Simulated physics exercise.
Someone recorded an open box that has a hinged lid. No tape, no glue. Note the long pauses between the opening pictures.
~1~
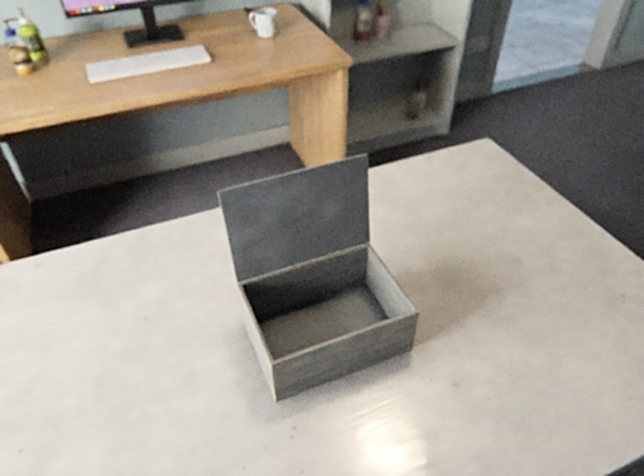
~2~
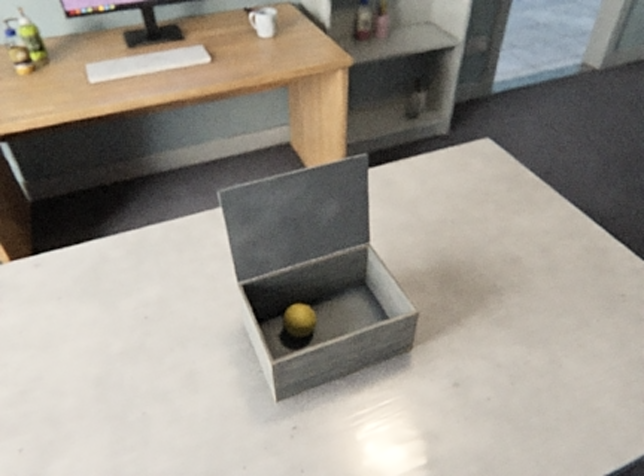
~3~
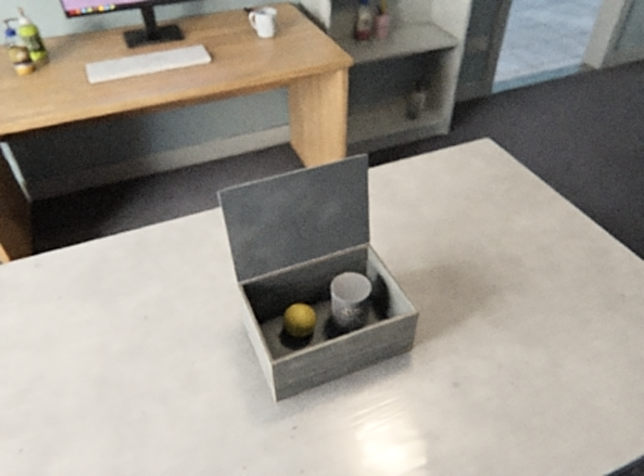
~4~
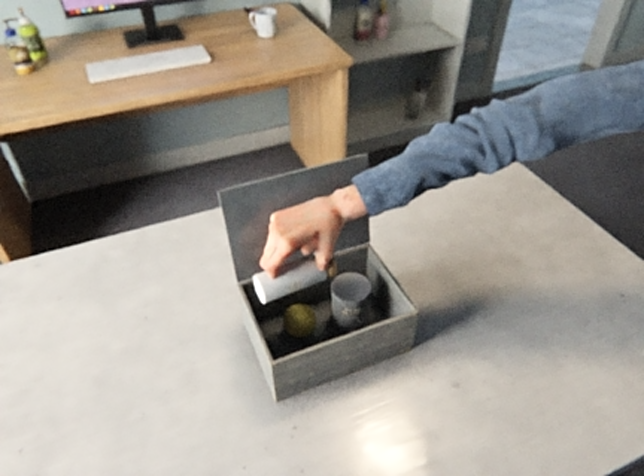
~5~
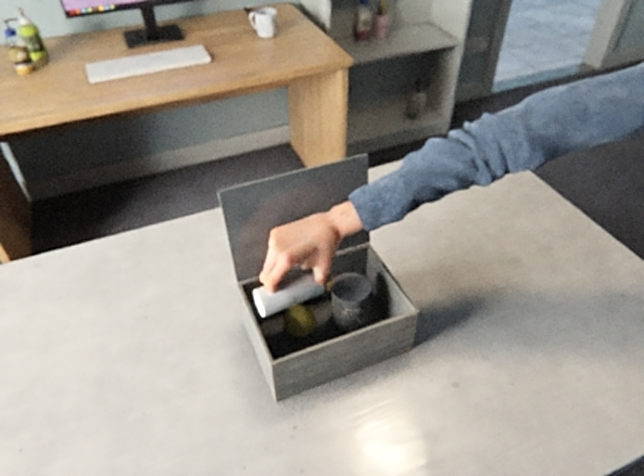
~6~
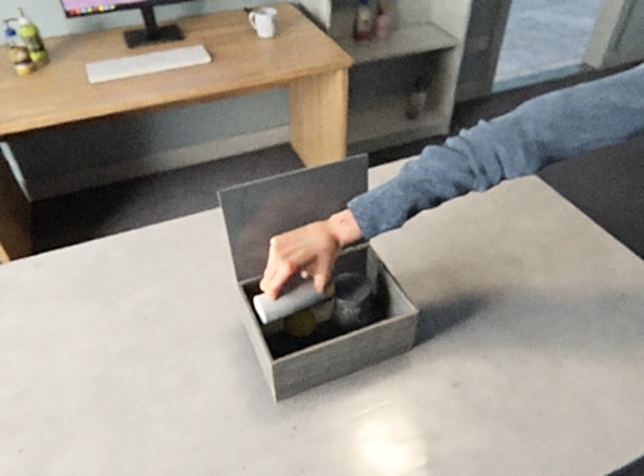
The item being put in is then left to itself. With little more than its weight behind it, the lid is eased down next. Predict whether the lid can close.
Prediction: The lid closes.
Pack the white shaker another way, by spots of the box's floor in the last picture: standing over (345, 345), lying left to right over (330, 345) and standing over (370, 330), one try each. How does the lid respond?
Okay, so first it doesn't close, then it closes properly, and last it doesn't close.
Then, 1.00 s past the last view, lid starting down; white shaker displaced well along near (317, 353); yellow lemon displaced a little.
Then, 1.80 s past the last view, lid 46° above the rim; white shaker displaced well along near (317, 355); yellow lemon displaced a little.
Finally, lid shut; moved from the start, white shaker; the other 2 still in place. Final places as the last picture's camera would see them, white shaker near (317, 355).
